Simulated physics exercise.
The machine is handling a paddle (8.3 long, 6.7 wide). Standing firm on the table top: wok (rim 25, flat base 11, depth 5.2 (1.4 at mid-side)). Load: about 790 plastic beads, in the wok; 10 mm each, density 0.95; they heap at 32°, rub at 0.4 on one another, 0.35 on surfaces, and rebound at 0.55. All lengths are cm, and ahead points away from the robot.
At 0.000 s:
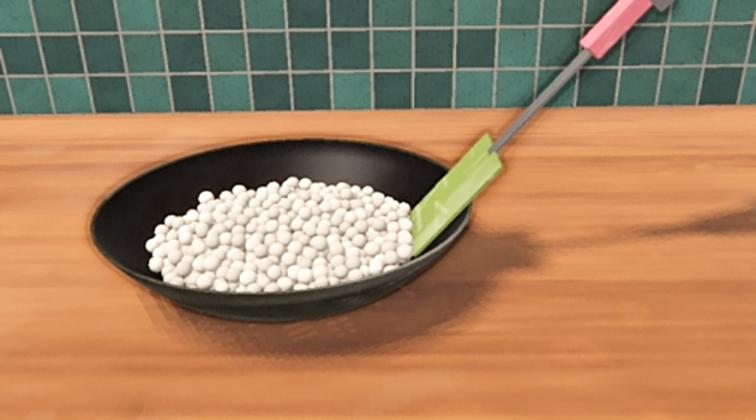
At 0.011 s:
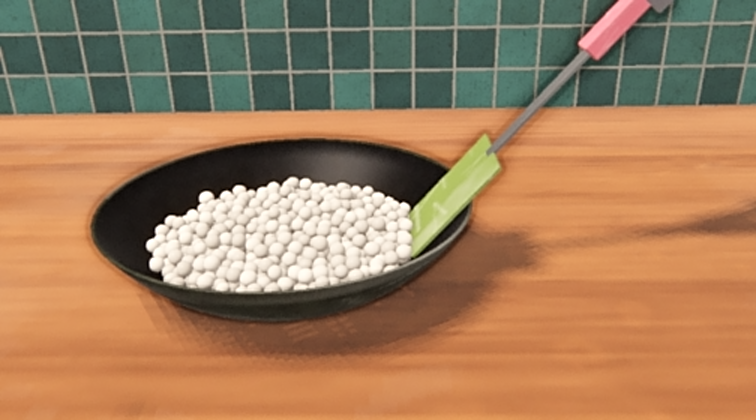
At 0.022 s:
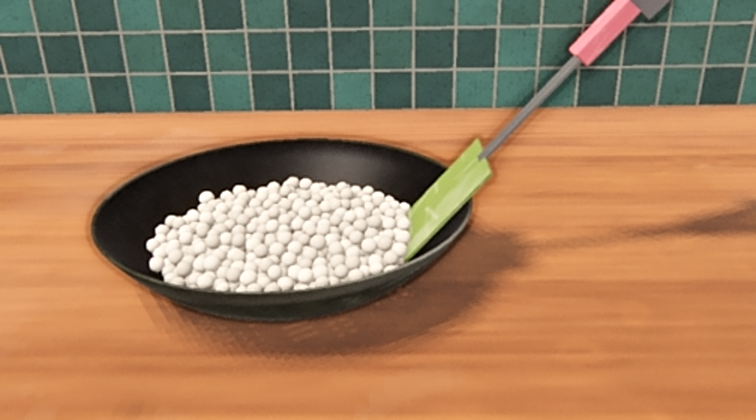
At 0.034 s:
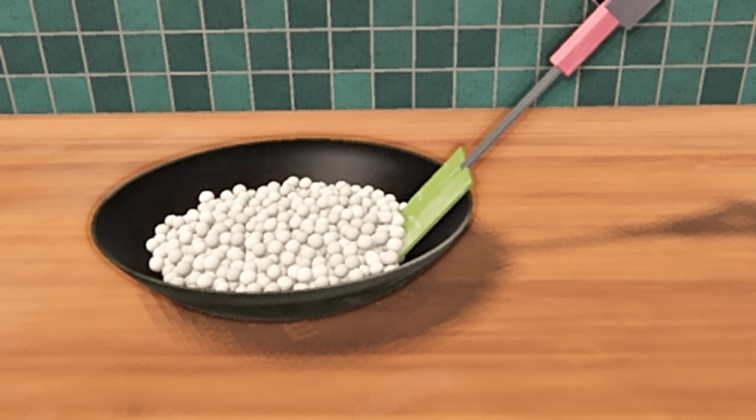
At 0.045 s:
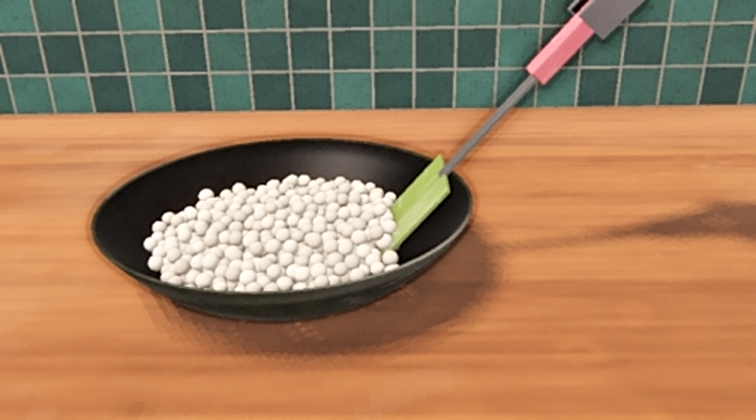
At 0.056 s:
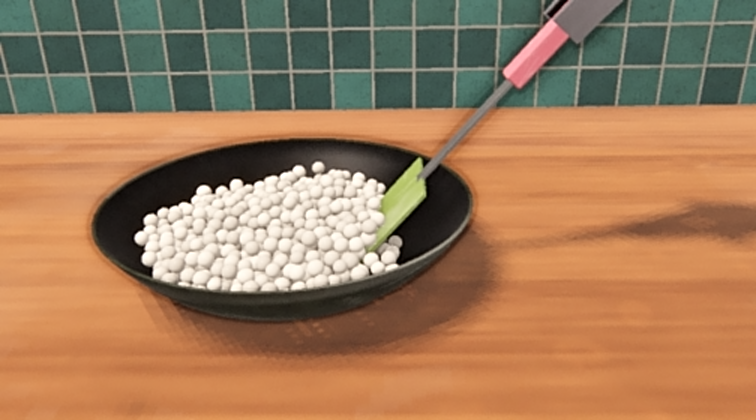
Green paddle on a gray and pink handle sliding leftward inside a black wok, pushing a heap of white beads slightly left.
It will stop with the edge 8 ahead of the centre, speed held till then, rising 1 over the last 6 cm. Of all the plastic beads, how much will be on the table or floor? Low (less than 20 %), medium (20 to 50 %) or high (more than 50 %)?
A medium share, 20 to 50 %, ends on the table or floor.
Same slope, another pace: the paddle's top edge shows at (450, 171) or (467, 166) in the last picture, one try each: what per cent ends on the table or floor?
About 25 and 10 per cent.
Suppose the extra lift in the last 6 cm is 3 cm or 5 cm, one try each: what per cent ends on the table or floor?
Some 35 and 25 per cent.
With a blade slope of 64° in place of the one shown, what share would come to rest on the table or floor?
Then about 40 per cent.
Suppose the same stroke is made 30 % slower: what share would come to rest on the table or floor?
In that case some 30 per cent.
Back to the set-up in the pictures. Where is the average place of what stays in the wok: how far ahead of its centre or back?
About 2.5 cm ahead.
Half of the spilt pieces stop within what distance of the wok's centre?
Roughly 34 cm.
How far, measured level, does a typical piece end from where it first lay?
Some 6 cm.
After 0.08 s, sloping 49°, highest piece 7 above the table; 792 in the wok.
After 0.11 s, sloping 49°, highest piece 9 above the table; 791 in the wok, 1 on the blade or in flight.
After 0.32 s, sloping 49°, highest piece 12 above the table; 501 in the wok, 141 on the table or floor, 150 on the blade or in flight.
After 1.37 s, sloping 49°, highest piece 5 above the table; 500 in the wok, 292 on the table or floor.
At rest, 500 in the wok, 292 on the table or floor. That is 37 % on the table or floor.
